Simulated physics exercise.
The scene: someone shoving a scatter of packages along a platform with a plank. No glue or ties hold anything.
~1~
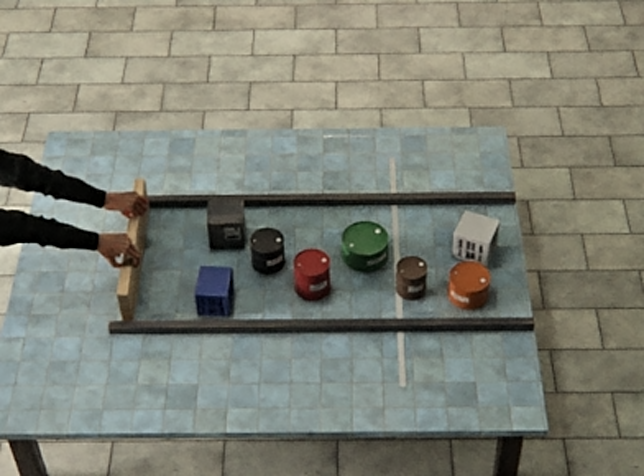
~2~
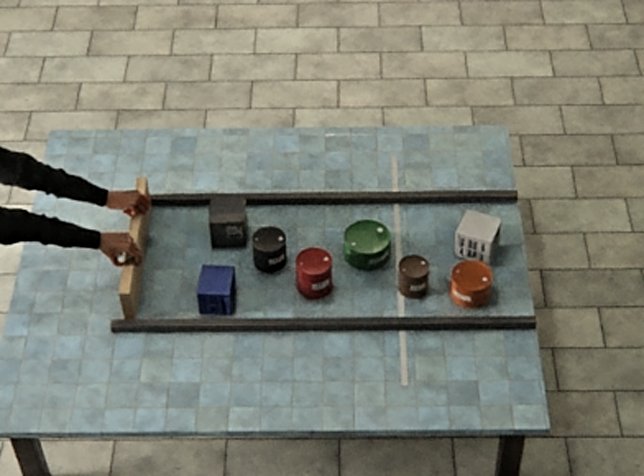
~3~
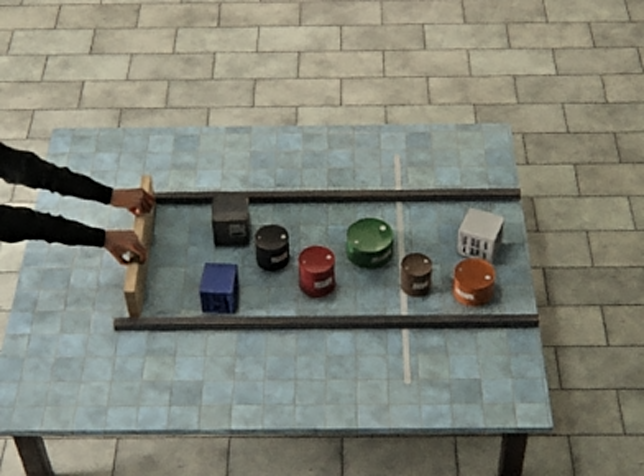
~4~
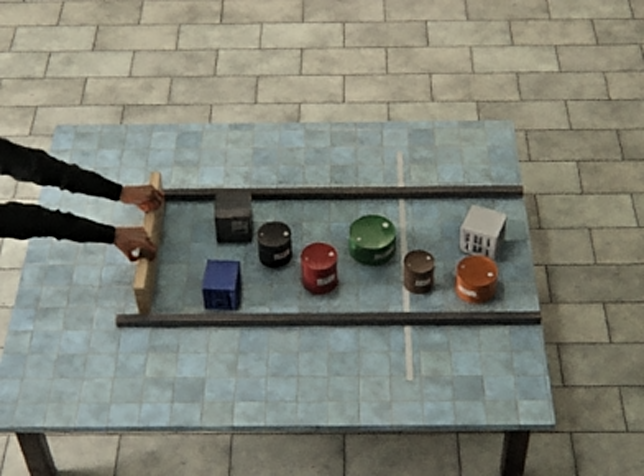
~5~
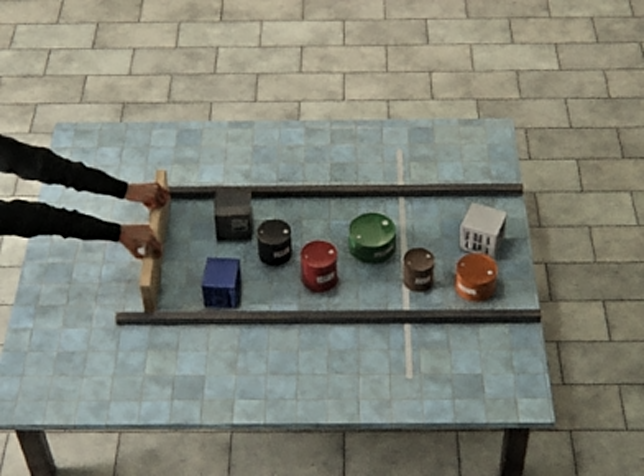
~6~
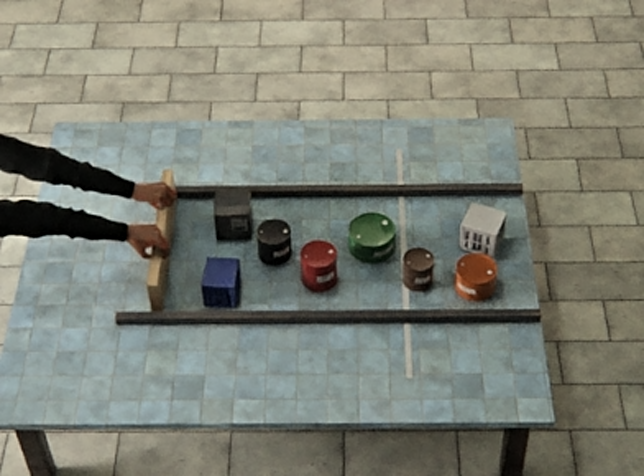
Two hands sliding a wooden plank slightly rightward between dark rails on a tiled table, towards scattered crates and canisters sitting still.
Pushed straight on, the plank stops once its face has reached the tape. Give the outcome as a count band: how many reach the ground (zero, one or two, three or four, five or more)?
Zero reach the ground.
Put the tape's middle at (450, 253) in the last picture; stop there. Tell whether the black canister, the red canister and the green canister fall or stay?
I'd say the black canister stays aboard, the red canister stays aboard and the green canister stays aboard.
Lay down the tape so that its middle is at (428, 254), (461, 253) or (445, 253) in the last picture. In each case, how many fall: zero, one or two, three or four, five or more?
In the order of the places given: Just one or two; 3 or 4; one or two.
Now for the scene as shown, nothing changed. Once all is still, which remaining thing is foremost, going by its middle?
The orange canister, that one.
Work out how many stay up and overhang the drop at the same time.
The count is 1.
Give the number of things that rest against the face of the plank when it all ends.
That makes 3.
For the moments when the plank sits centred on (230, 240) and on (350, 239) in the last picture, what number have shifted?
The first number is 2, the next one 6.
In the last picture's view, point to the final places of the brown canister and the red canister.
Roughly (489, 270) for the first and roughly (455, 263) for the second.
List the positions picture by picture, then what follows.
In the first frame, white crate (476, 239); orange canister (469, 285); brown canister (411, 278); plank (134, 249); tape (397, 262).
In the second frame, orange canister (471, 284); plank (136, 248).
In the third frame, brown canister (416, 275); blue crate (219, 288).
In the fourth frame, white crate (483, 233); grey parcel (234, 218).
In the fifth frame, orange canister (476, 277); black canister (275, 242).
In the sixth frame, white crate (483, 231); orange canister (476, 277); brown canister (418, 270); plank (163, 240); tape (404, 254).
Early on, none off yet; white crate at rest near (483, 231); orange canister at rest near (476, 277); brown canister at rest near (418, 270).
A while later, none off yet; white crate at rest near (483, 231); orange canister moving near (478, 277); brown canister travelled about its own width near (442, 270).
Finally, the number that fall off is zero.
